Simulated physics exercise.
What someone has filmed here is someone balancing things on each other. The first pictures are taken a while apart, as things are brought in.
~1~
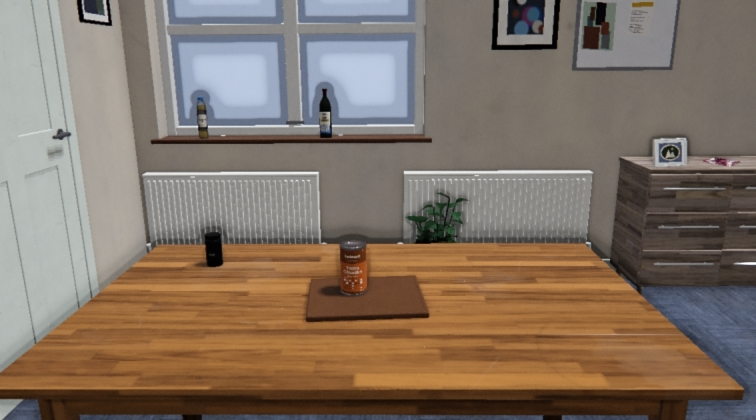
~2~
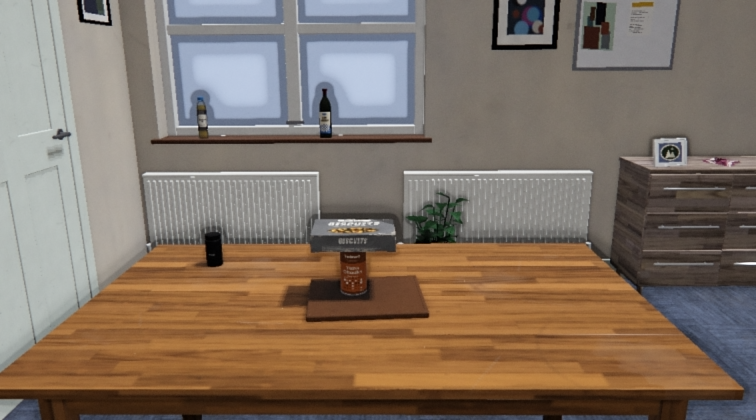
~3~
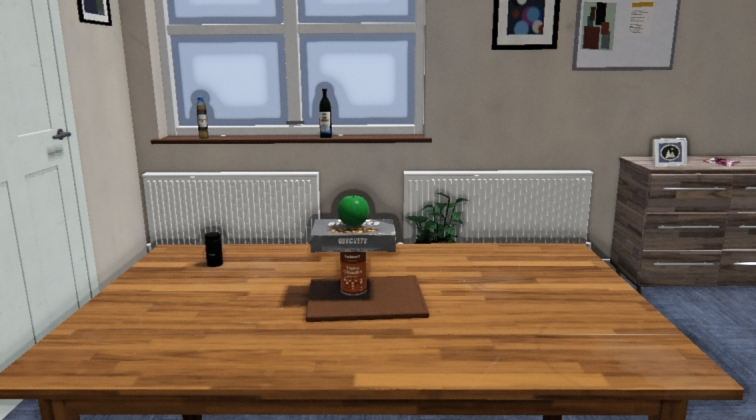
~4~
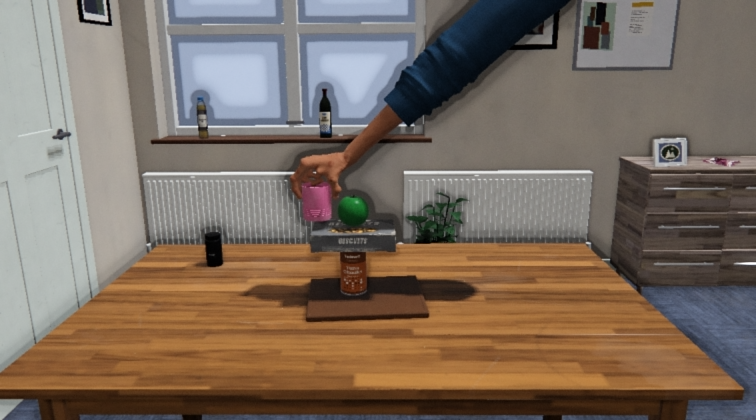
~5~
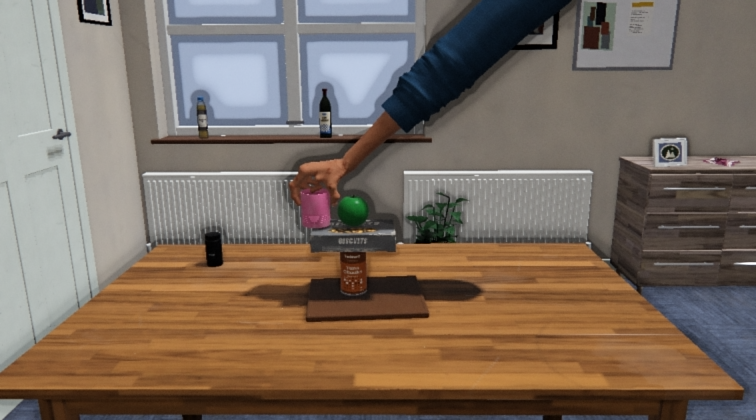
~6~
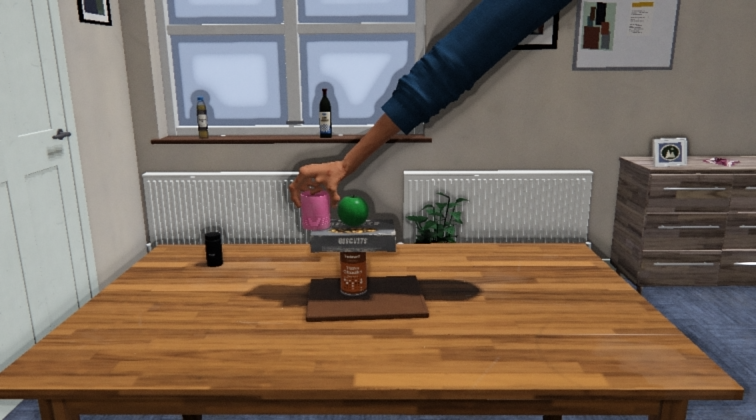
A grey packet was added on top of an orange tin on a brown tray, then a green apple on the packet, and a hand lowered a pink cup beside the apple's left side.
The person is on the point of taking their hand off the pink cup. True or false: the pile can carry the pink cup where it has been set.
True.
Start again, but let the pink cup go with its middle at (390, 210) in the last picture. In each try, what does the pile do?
Result: Pile standing.
Then, 0.20 s past the last view, nothing moves.
Then, 0.60 s past the last view, pink cup resting near (316, 211).
Finally, all 6 still in place. Final places as the last picture's camera would see them, pink cup near (316, 211). The pile keeps its balance.
